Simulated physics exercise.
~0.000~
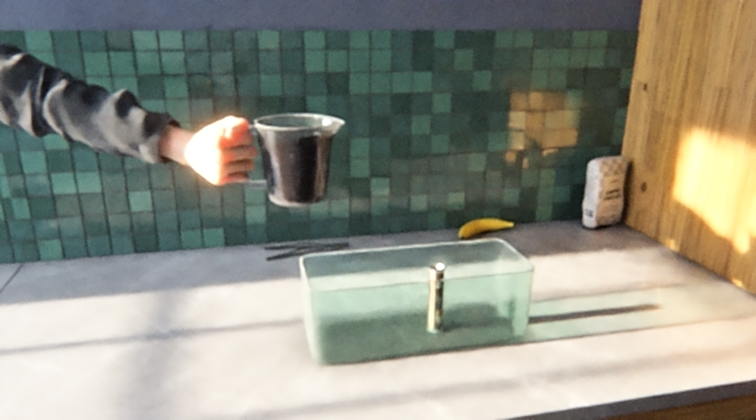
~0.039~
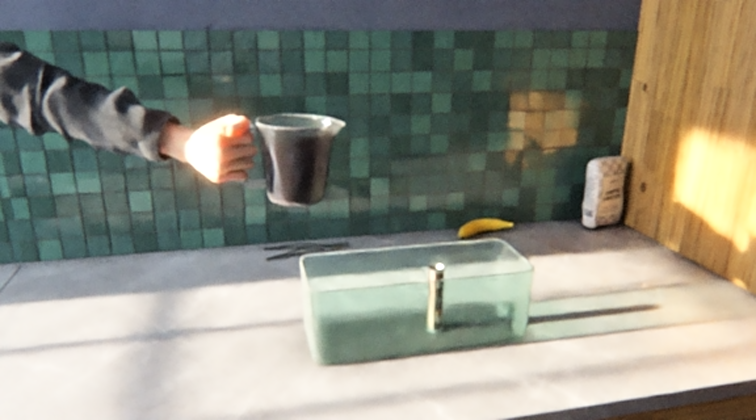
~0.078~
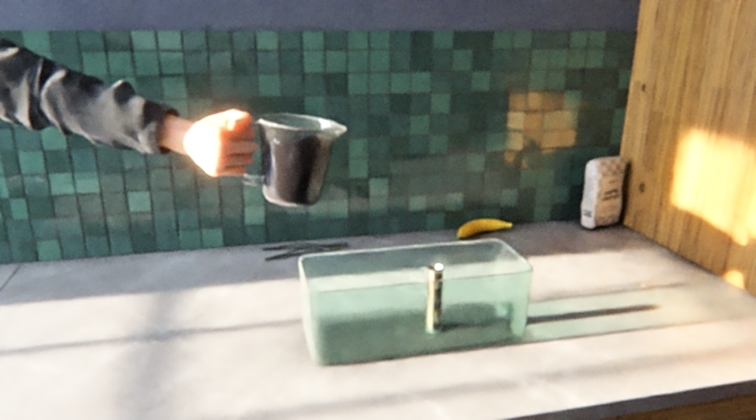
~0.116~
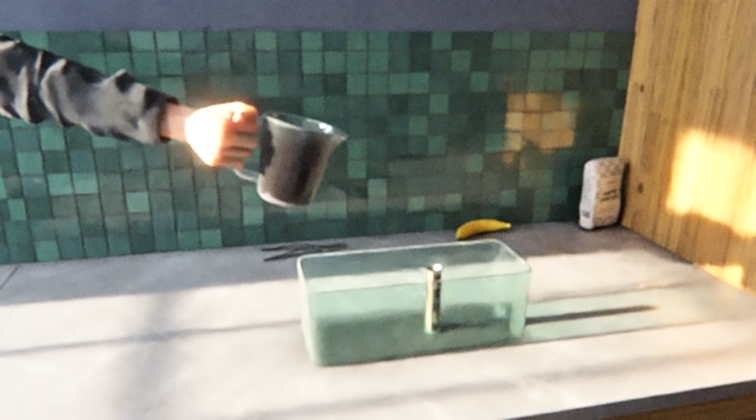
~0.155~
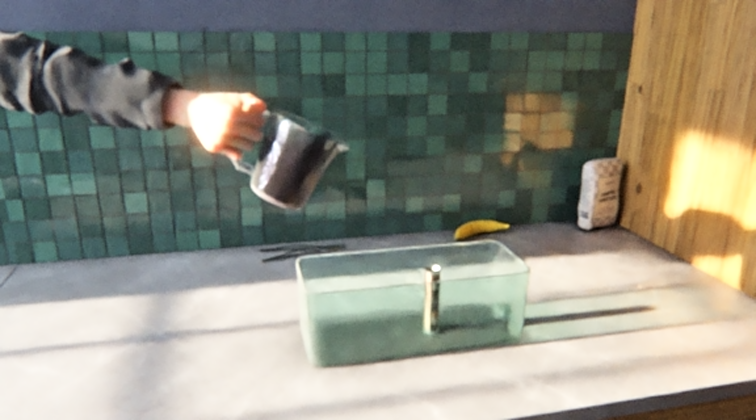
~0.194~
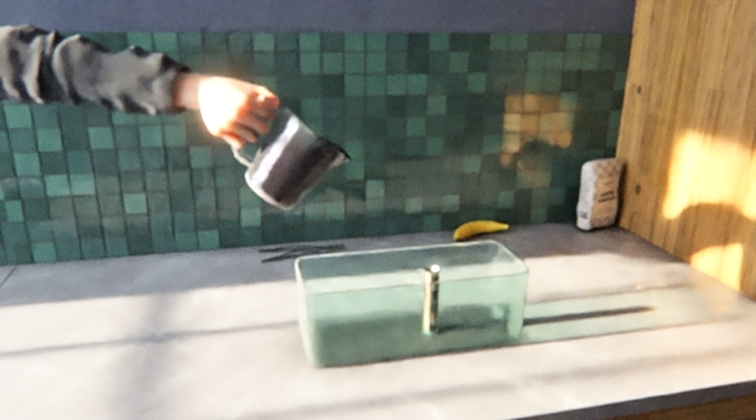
A glass jug of dark liquid, held by a hand in a grey sleeve, hangs almost upright above a clear, green-tinted basin with a small cylinder standing inside. The hand then tilts the jug to the right, slowly at first and then more steeply, lowering its spout while the basin stays still.
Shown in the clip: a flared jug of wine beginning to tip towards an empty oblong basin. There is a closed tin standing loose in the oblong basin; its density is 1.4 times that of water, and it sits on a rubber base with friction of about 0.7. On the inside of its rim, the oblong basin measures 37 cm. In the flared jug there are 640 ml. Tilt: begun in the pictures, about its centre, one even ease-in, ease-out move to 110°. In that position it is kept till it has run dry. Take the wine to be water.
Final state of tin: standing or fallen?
It's going to keep its balance.
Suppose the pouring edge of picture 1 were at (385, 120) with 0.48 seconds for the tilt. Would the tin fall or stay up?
After that, the tin overturns.
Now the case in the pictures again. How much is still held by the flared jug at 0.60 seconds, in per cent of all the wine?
Around 5 in a hundred.
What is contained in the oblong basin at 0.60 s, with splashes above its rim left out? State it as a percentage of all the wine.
78 per cent, give or take a little.
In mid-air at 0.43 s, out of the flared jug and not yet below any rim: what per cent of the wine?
I'd say close to 42 per cent.
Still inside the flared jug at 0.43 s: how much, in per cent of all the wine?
Roughly 38 per cent.
After 0.43 s the tilt is 107° and 39 per cent is still to pour; the tin stands where it began.
After 0.60 s the tilt is 110° and 5 per cent is still to pour; the tin stands where it began.
After 0.78 s the tilt is 110° and 0 per cent is still to pour; the tin stands where it began.
After 0.98 s the tilt is 110° and 0 per cent is still to pour; the tin stands where it began.
In the end the tin stands where it began.
